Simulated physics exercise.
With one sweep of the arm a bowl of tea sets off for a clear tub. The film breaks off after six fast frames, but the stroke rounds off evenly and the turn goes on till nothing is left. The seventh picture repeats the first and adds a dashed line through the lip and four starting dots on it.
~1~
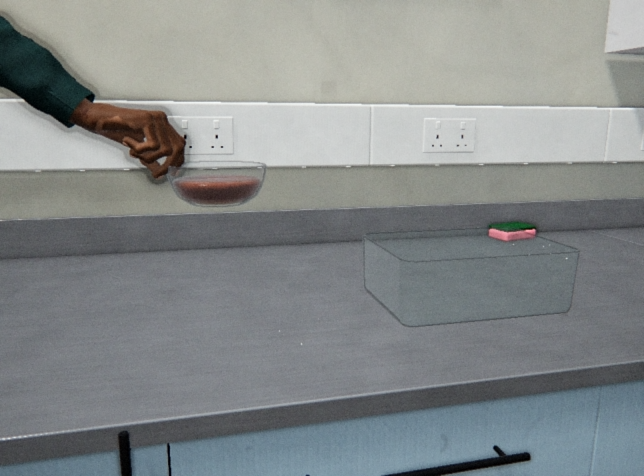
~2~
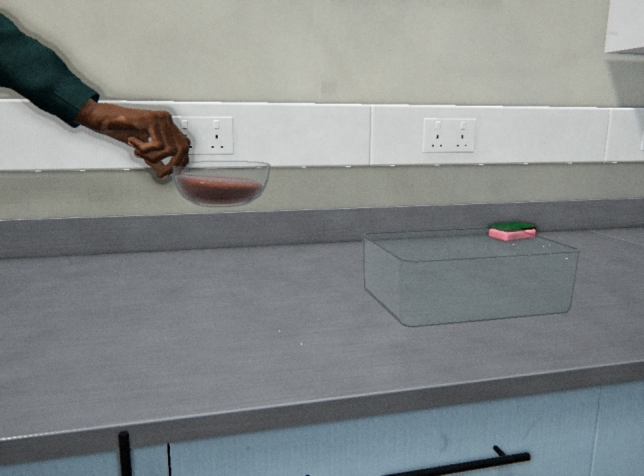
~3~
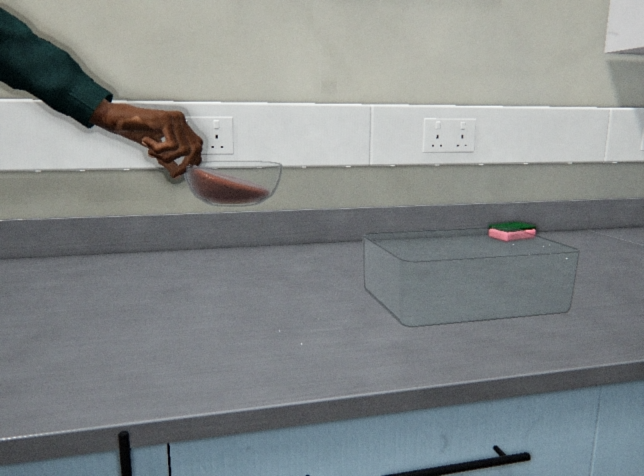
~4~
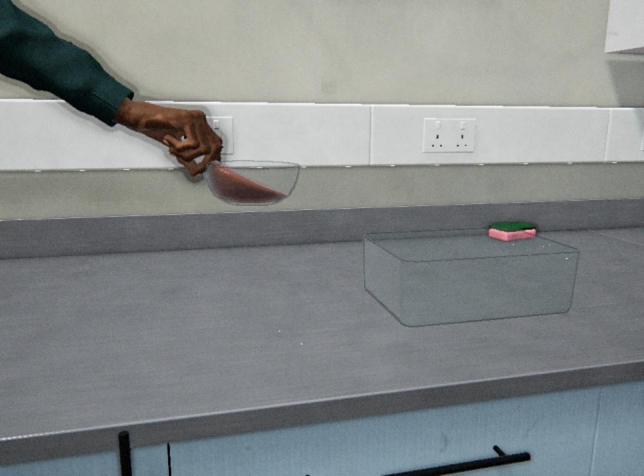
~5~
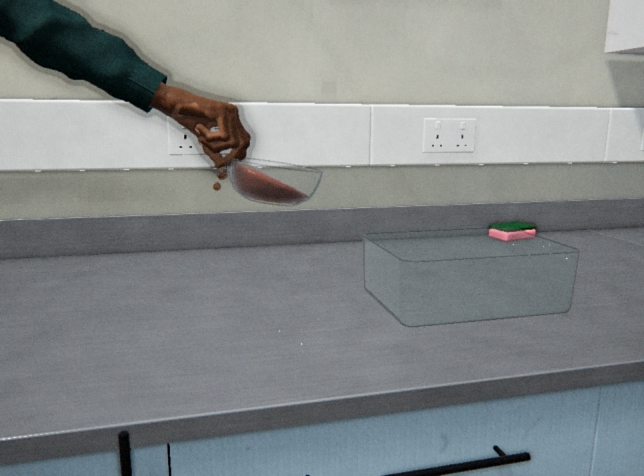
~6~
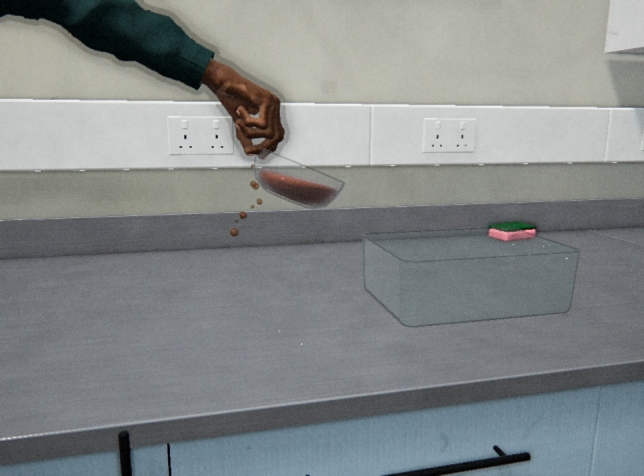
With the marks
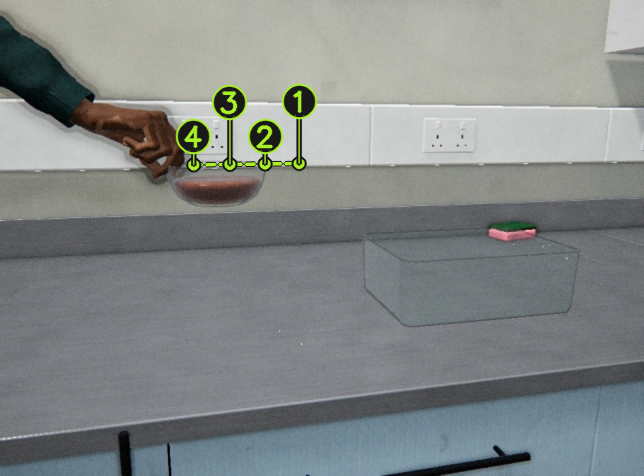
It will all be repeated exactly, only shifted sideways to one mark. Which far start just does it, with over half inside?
It is 3.
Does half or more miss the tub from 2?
No, not at all.
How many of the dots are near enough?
Three.
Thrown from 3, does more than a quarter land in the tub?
Yes, clearly.
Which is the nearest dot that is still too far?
Dot 4.
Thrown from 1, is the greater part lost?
No, that is safe.
On the marked copy, 1 at (299, 163); 2 at (265, 164); 3 at (229, 164); 4 at (193, 164).
With 1, about 88 % lands in the tub, 3 % falls short and 9 % goes beside or beyond.
With 2, about 89 % lands in the tub, 6 % falls short and 5 % goes beside or beyond.
With 3, about 70 % lands in the tub, 26 % falls short and 4 % goes beside or beyond.
With 4, about 19 % lands in the tub, 76 % falls short and 5 % goes beside or beyond.
